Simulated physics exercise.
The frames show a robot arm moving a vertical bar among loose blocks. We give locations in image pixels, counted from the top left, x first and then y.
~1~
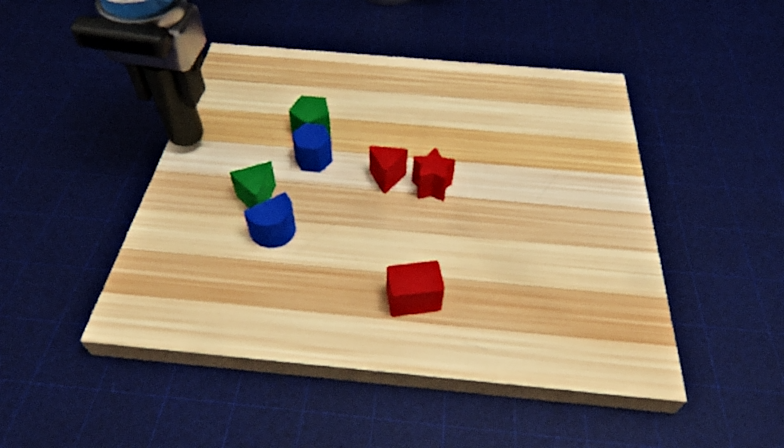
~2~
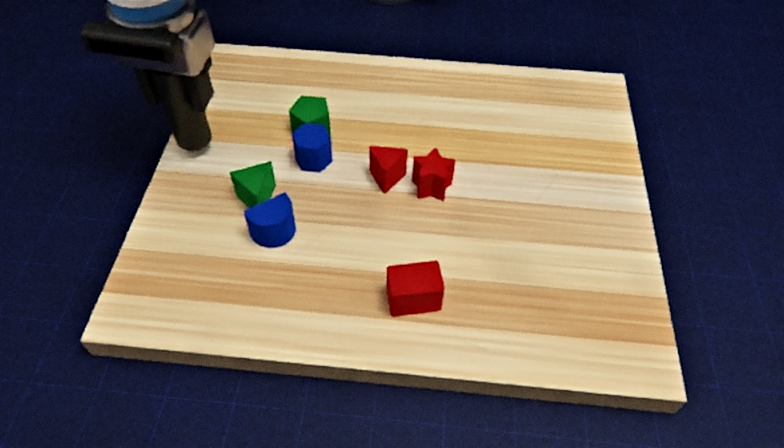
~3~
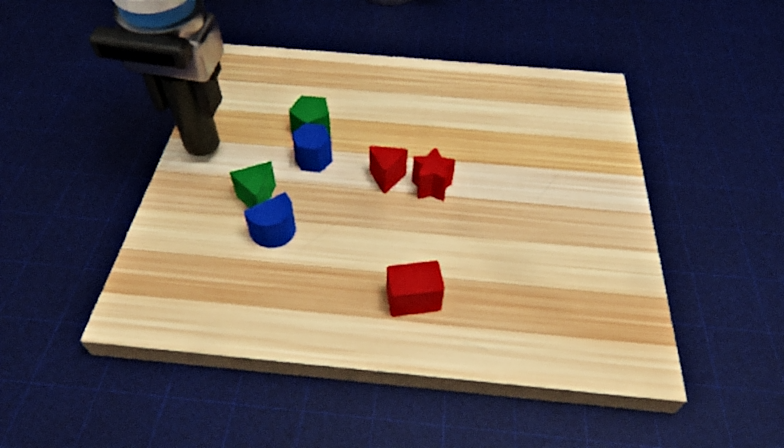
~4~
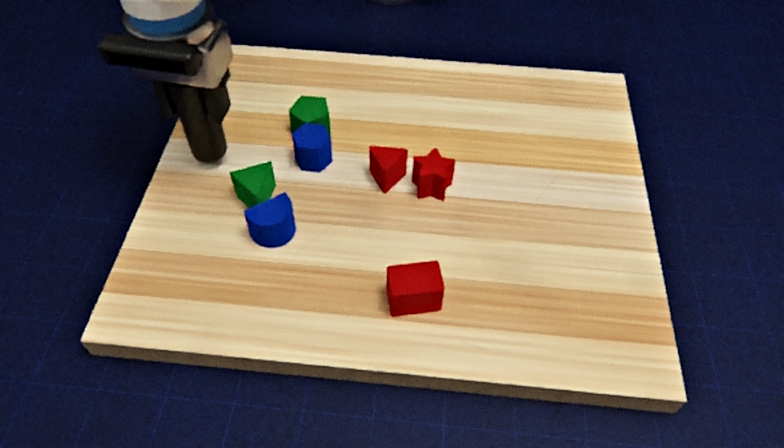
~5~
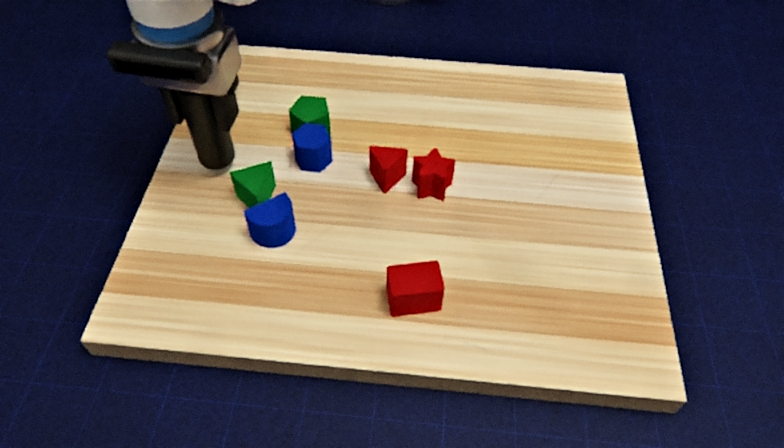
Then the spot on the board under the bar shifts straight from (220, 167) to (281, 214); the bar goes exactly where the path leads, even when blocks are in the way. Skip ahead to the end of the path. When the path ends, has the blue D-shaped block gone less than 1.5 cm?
Short answer: No.
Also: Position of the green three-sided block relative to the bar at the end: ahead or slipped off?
Expect to find it ahead of the bar.
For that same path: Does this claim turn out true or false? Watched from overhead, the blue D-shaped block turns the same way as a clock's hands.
My answer: True.
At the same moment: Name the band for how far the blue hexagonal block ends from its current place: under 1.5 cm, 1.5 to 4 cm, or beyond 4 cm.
The answer is under 1.5 cm.
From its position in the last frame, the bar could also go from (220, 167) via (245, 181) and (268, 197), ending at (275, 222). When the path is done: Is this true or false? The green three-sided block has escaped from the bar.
False.
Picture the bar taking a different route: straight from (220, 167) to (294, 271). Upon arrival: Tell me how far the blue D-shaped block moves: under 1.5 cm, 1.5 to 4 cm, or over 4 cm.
The answer here is over 4 cm.
What follows on the original path. One third of the way, bar (238, 173); nothing pushed yet.
Two thirds of the way, bar (258, 190); green three-sided block (277, 192), turned 25° anticlockwise; blue D-shaped block (279, 219), turned 40° clockwise.
At the end, bar (279, 206); green three-sided block (303, 207), turned 25° anticlockwise; blue D-shaped block (281, 225), turned 55° clockwise; blue hexagonal block still.
